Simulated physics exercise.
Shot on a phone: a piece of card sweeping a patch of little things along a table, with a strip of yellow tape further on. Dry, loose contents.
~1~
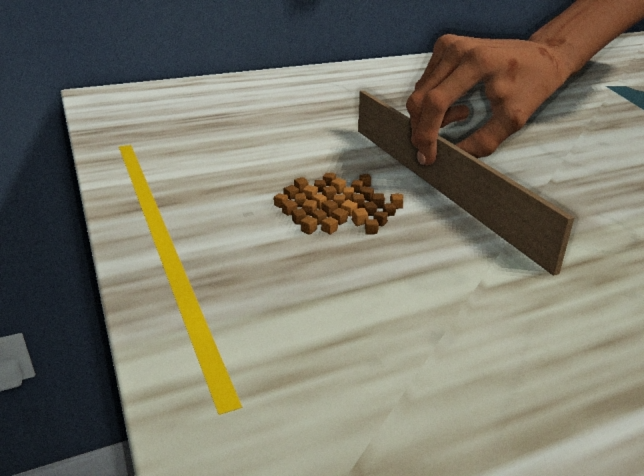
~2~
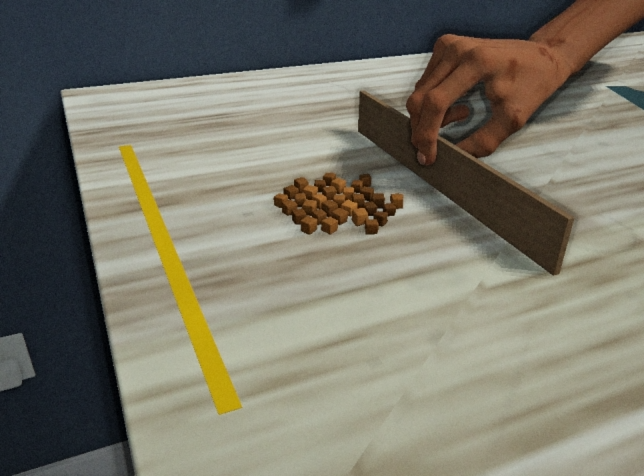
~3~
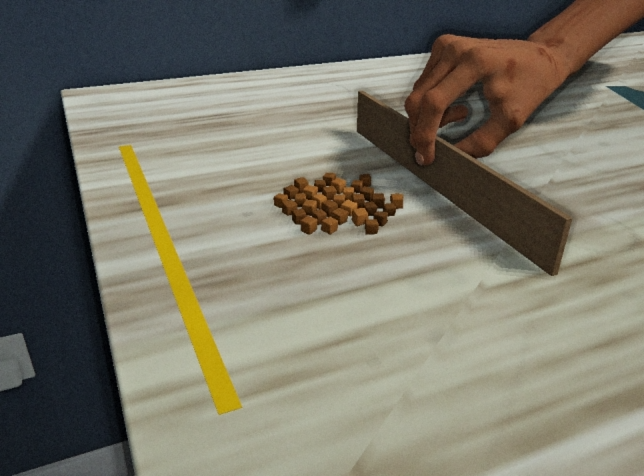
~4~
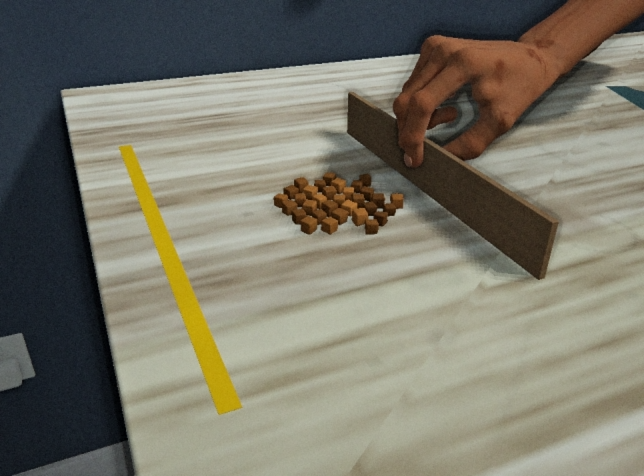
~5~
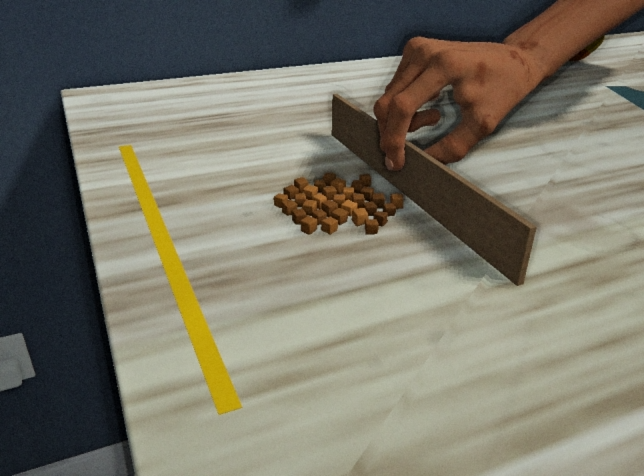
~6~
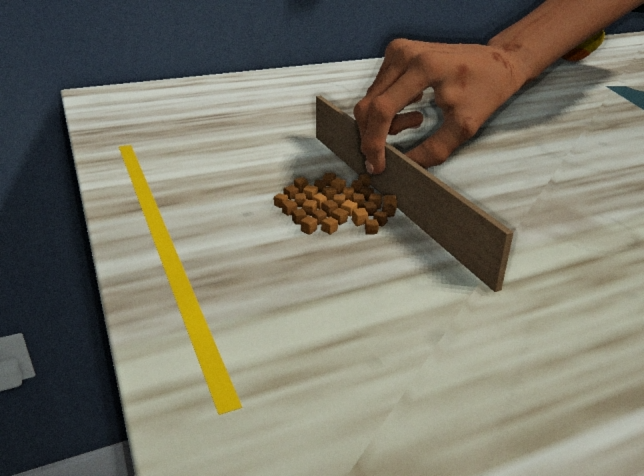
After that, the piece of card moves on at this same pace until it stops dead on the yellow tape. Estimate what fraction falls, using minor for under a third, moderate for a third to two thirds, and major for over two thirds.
I'd call it a light spill, shy of a third gone.
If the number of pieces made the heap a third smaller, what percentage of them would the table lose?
I'd say close to 0 per cent.
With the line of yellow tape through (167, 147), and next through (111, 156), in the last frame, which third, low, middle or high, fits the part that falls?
First try: Less than a third; second try: One to two thirds.
Soon after the last picture, piece of card still moving, near (273, 167); heap all on the table, its front near (213, 219).
A little later, piece of card stopped at the yellow tape; heap a stray few over the edge.
Later still, piece of card stopped at the yellow tape; heap about a quarter over the edge.
At rest, piece of card stopped at the yellow tape; heap about a quarter over the edge.
